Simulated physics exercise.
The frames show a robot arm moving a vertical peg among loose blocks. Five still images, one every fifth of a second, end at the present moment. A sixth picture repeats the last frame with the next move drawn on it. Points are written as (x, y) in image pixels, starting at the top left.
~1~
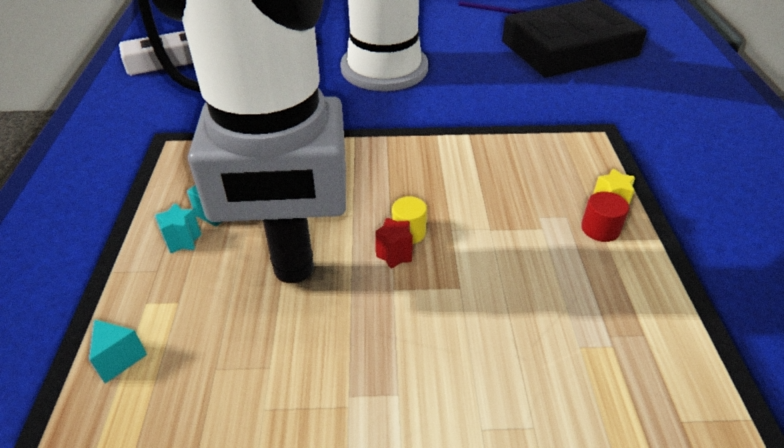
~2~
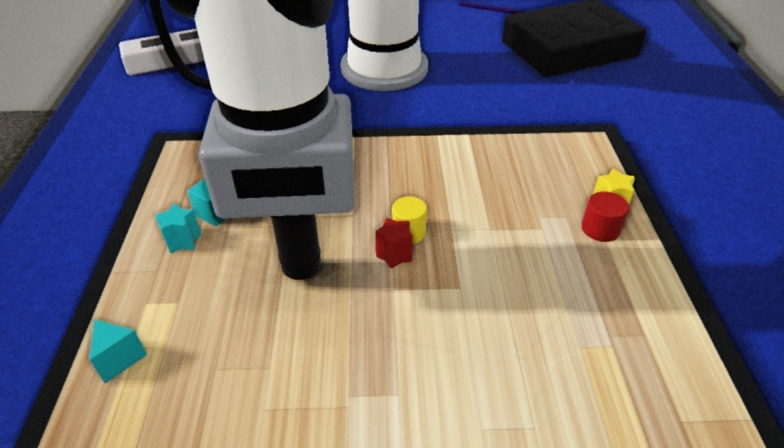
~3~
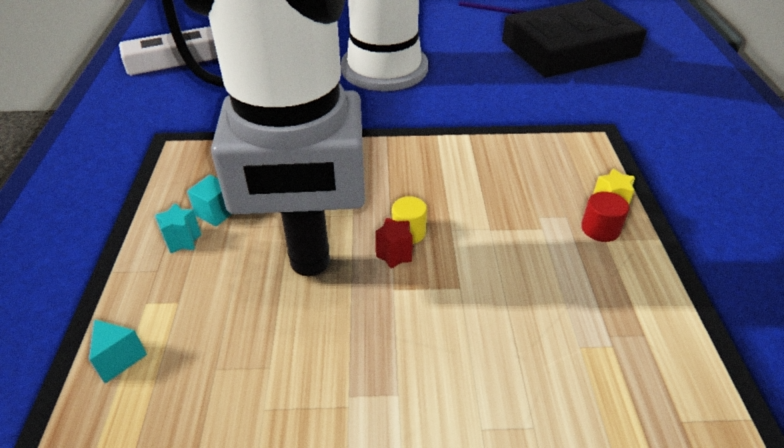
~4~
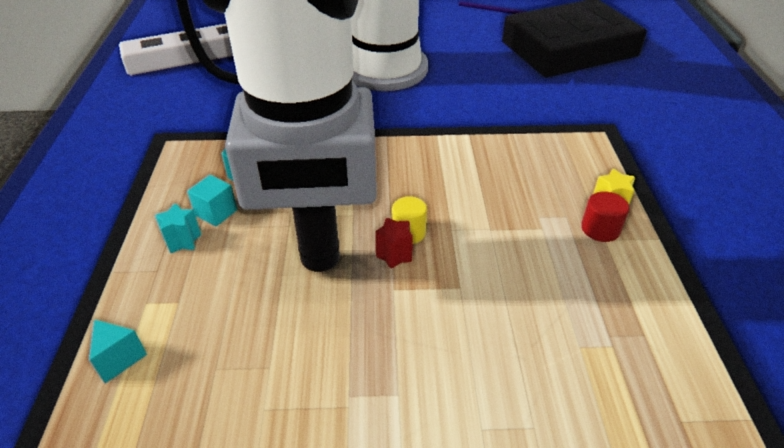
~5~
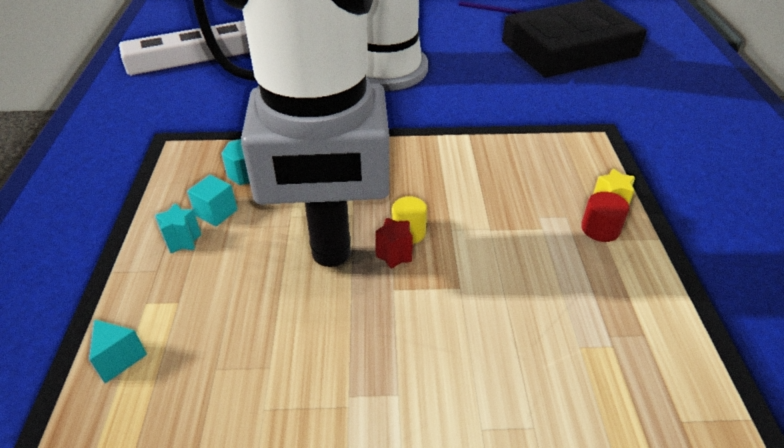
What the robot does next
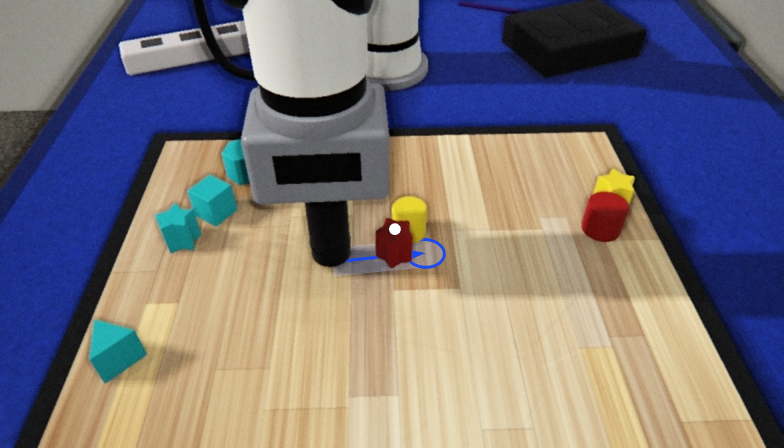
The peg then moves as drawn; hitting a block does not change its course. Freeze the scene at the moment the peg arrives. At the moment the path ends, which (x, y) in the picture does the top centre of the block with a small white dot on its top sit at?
Its top middle: (466, 224).
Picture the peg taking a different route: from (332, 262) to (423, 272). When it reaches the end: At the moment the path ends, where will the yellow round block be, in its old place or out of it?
From what I can tell, it won't keep its place.
The line goes straight from (332, 262) to (425, 253); the dot is on the red star.
What follows on the original path. Halfway along, peg at (381, 249); red star at (420, 227); yellow round block at (416, 203).
At the end, peg at (426, 245); red star at (466, 224); yellow round block at (420, 202).
